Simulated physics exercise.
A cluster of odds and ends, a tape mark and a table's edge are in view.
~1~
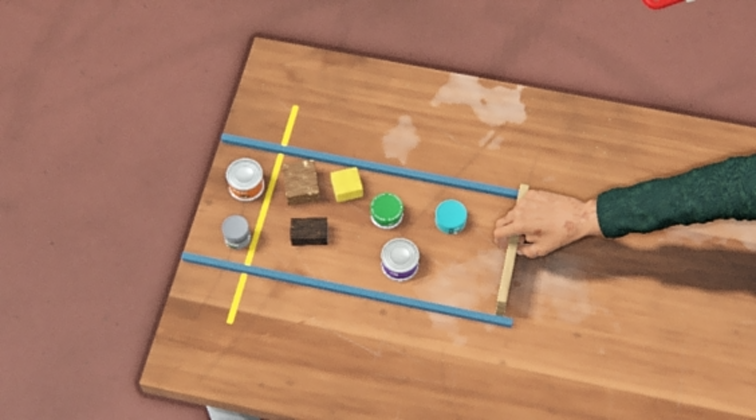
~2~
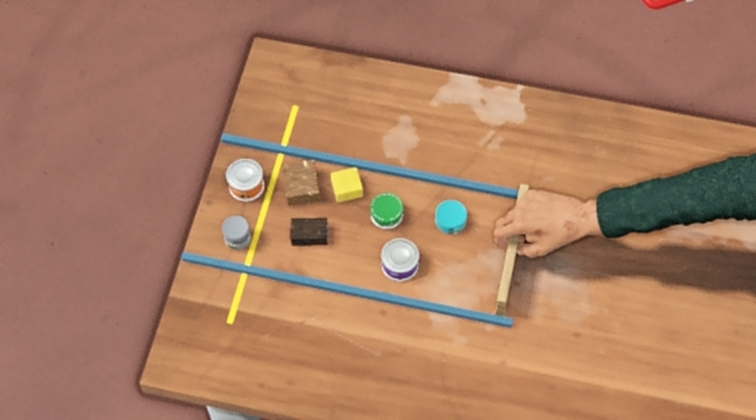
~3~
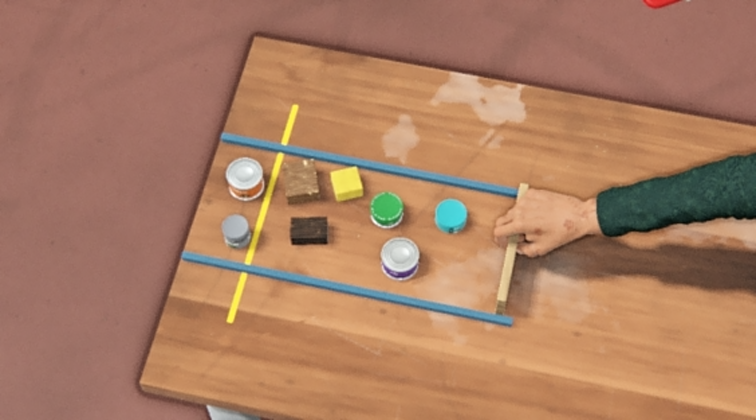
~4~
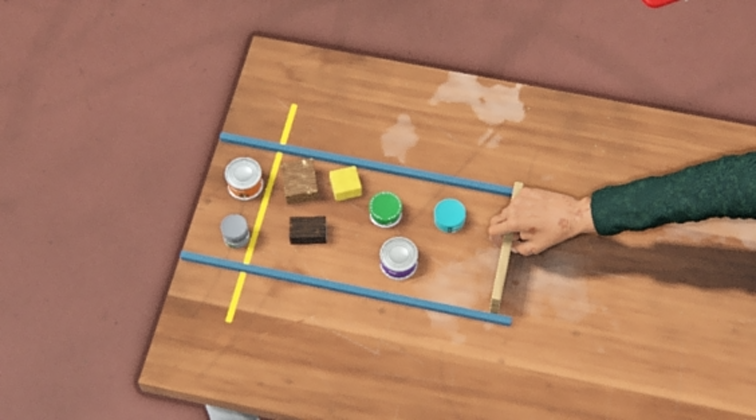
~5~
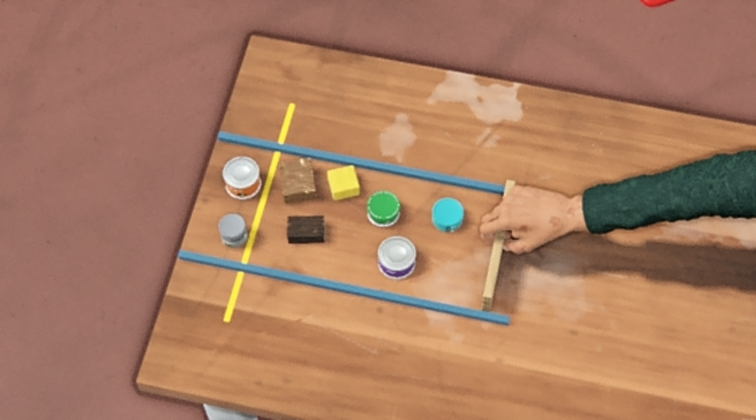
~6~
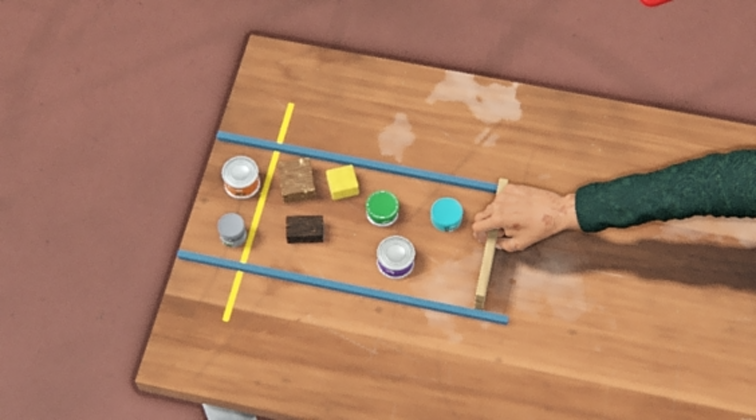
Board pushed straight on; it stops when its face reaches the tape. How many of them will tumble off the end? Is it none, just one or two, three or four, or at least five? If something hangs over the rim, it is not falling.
Missing: Below three, above nil.
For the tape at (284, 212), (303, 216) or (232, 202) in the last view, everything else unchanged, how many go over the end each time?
You'd get 0, then 0, then 4.
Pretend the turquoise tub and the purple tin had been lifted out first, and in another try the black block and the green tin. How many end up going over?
First try 1, second try 1.
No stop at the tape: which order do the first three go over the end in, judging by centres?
Earliest first - grey tub, orange pot, black block.
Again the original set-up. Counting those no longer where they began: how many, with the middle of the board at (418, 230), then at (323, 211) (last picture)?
By then 3, and later 7.
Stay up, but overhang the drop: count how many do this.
Answer: 1.
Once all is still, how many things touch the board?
Number: 3.
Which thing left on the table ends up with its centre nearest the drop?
It's the black block that ends nearest.
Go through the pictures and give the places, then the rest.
The first frame shows orange pot (246, 180); grey tub (237, 233); brown block (301, 183); board (512, 250); tape (264, 210).
The second frame shows grey tub (237, 233); turquoise tub (451, 217).
The third frame shows brown block (301, 182); green tin (387, 210).
The fourth frame shows orange pot (244, 179); board (507, 248).
The fifth frame shows grey tub (233, 231); black block (306, 230).
The sixth frame shows orange pot (241, 178); grey tub (232, 231); brown block (297, 180); board (491, 244); tape (260, 207).
Soon after, none off yet; orange pot at rest near (241, 178); grey tub at rest near (232, 231); brown block at rest near (297, 180).
After that, none off yet; orange pot at rest near (241, 178); grey tub at rest near (232, 231); brown block moving near (289, 178).
In the end, the number that fall off is one or two; gone, grey tub and orange pot.
